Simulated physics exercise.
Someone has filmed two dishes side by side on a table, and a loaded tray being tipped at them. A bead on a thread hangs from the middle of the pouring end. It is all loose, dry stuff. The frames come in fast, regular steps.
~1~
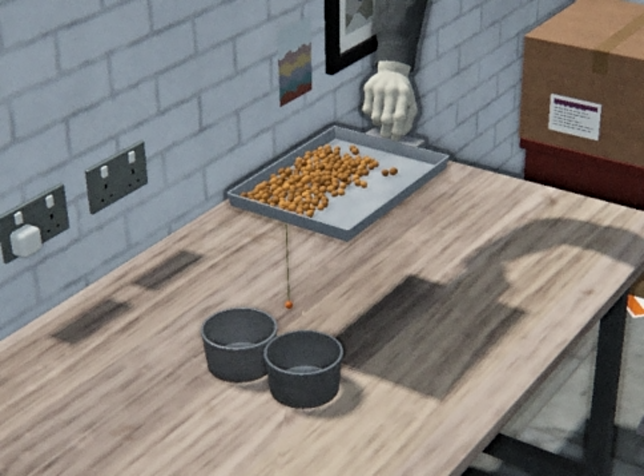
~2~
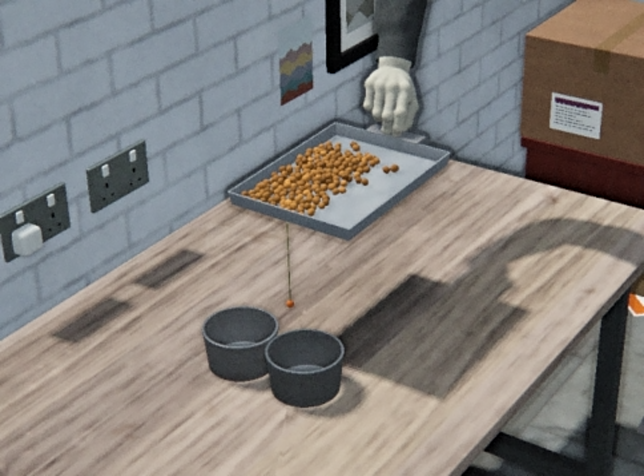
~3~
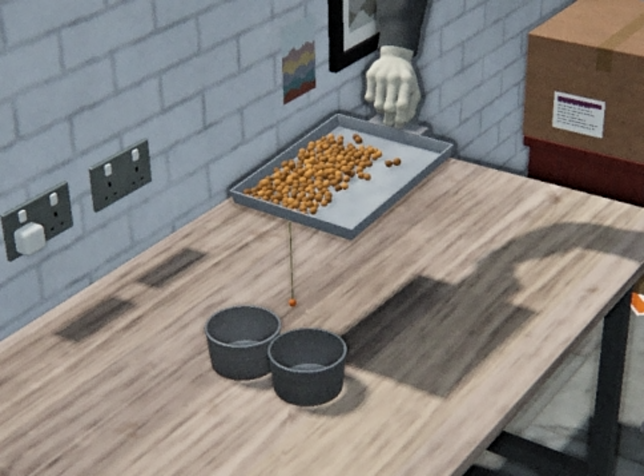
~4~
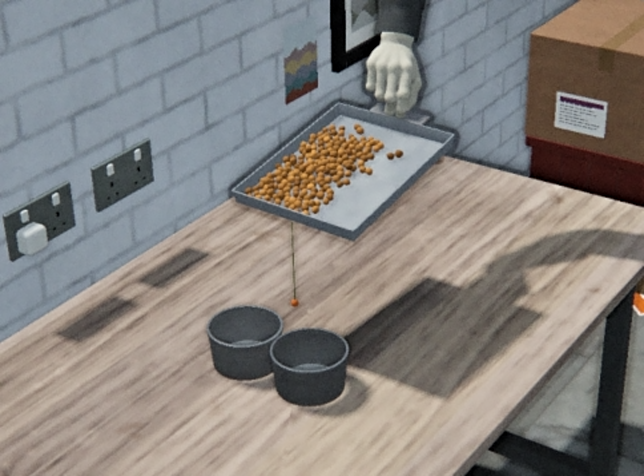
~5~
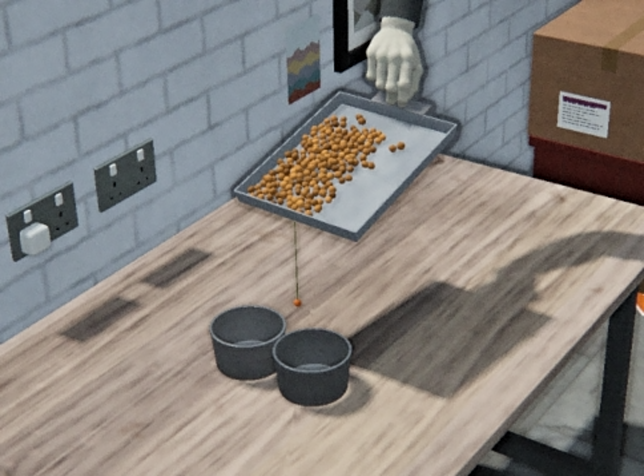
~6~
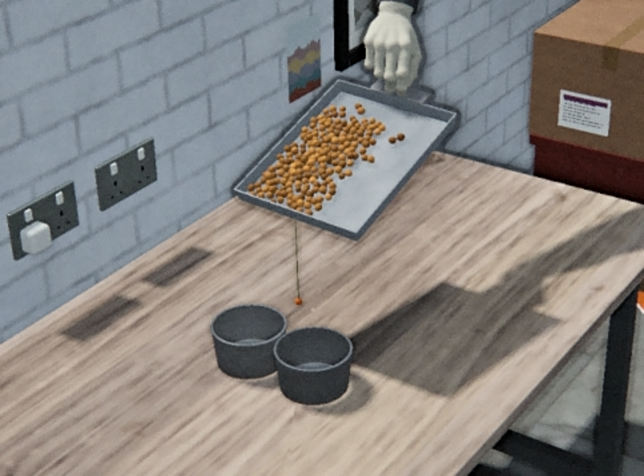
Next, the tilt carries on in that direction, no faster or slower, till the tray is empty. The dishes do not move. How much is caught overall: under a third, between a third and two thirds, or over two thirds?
In the dishes lies more than two thirds of it.
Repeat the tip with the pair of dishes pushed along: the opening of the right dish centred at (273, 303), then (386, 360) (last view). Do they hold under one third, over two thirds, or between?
One: Less than a third. Two: In the middle band.
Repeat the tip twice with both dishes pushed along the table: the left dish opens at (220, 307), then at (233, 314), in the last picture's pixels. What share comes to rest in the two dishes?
About 50 and 70 per cent.
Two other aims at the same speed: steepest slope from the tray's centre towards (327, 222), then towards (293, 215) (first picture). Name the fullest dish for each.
One: The right one. Two: The dish on the left.
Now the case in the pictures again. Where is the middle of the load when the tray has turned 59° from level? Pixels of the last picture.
Around (303, 186).
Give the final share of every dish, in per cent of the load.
Left dish: 50 %, right dish: 40 %.
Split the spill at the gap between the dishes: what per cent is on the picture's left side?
Roughly 30 in a hundred.
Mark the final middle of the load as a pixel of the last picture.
Around (282, 367).
Shortly afterwards, tray tipped steeply; all but a few on the tray; only a few in the air.
Next, tray tipped right over; all but a few on the tray; a little in the right dish; only a few in the left dish; only a few outside both; only a few in the air.
Some moments later, tray tipped past a quarter turn; near half in the right dish; near half in the left dish; a little outside both.
In the end, tray tipped past a quarter turn; near half in the right dish; near half in the left dish; a little outside both.
